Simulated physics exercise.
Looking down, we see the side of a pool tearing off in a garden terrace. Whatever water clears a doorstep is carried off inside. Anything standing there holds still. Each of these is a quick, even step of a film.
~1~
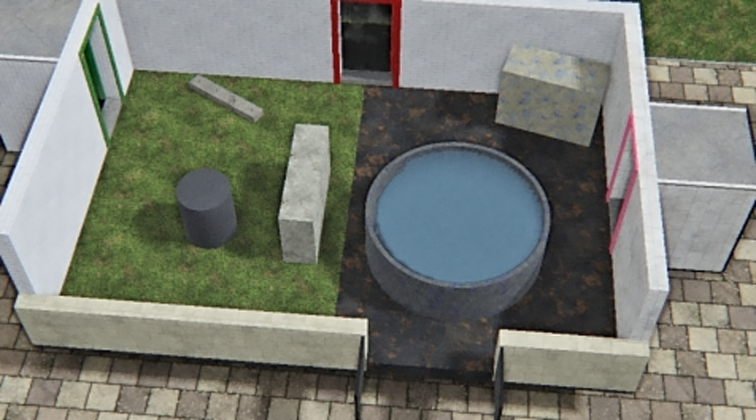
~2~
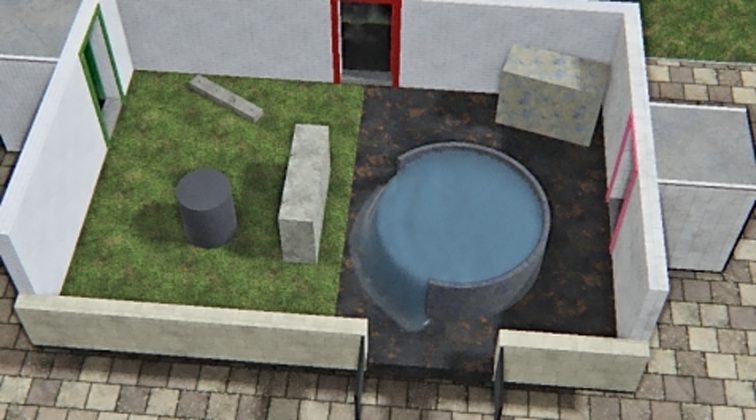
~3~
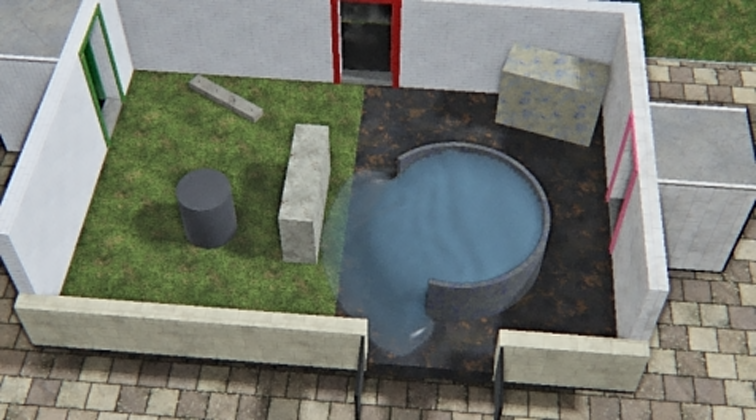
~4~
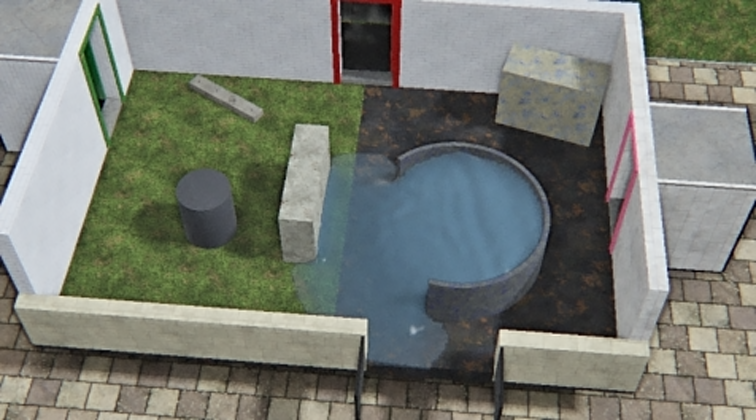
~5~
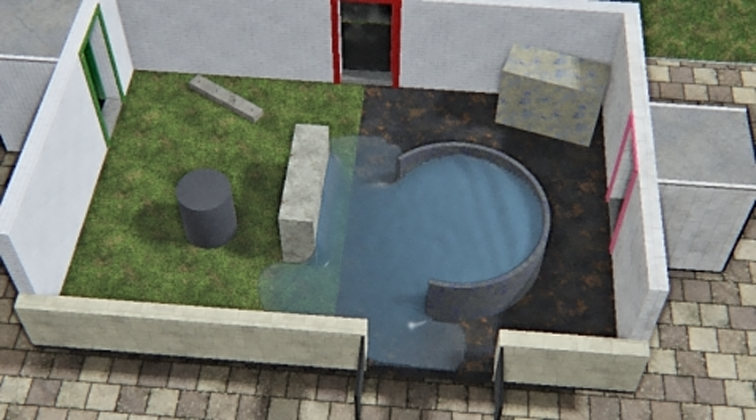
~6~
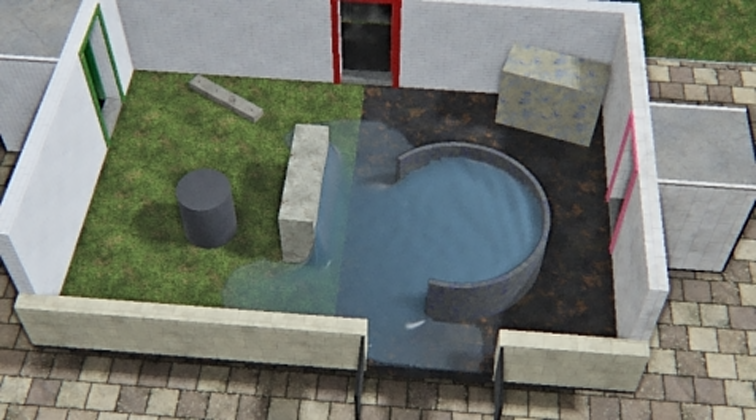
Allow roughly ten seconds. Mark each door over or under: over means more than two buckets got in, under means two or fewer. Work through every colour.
Red door - over, pink door - under, green door - under.
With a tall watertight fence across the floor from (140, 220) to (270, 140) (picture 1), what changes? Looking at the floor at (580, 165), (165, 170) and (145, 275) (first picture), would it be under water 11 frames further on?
Lab note - spot 1 parched, spot 2 parched, spot 3 inundated.
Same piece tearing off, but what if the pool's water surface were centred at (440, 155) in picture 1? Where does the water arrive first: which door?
In my view it is the door marked red.
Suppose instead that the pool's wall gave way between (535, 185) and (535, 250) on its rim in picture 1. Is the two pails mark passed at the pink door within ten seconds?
As for the pink door, it tops the mark.
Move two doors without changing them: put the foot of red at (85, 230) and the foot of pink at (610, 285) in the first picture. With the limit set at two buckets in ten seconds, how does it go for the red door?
I'd say the red one tops the limit.
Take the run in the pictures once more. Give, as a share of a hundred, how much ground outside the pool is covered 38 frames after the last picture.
I reckon around 90 %.
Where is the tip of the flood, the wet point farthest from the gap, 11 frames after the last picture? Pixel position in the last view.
Close to (51, 322), I think.
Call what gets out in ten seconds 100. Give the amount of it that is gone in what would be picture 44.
Around 80 percent.
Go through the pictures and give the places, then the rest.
Still water in the pool at (457, 214), in the first picture.
Water pours out at (372, 247) and has run to a hidden place, in the second picture.
Water pours out at (372, 249) and has run to a hidden place, in the third picture.
The front is at (342, 158), out from the gap at (372, 251), in the fourth picture.
The front is at a hidden place, out from the gap at (372, 251), in the fifth picture.
The front is at a hidden place, out from the gap at (372, 252), in the sixth picture.
A moment on, water covers 30 % of the floor; the red door wet at the sill, nothing in, the pink door not reached, the green door not reached.
Next, water covers 50 % of the floor; the red door over two buckets in, the pink door not reached, the green door not reached.
Then, water covers 70 % of the floor; the red door over two buckets in, the pink door not reached, the green door wet at the sill, nothing in.
Later, water covers 90 % of the floor; the red door far over two buckets in, the pink door wet at the sill, nothing in, the green door wet at the sill, nothing in.
In the end, water covers 95 % of the floor; the red door far over two buckets in, the pink door wet at the sill, nothing in, the green door wet at the sill, nothing in.
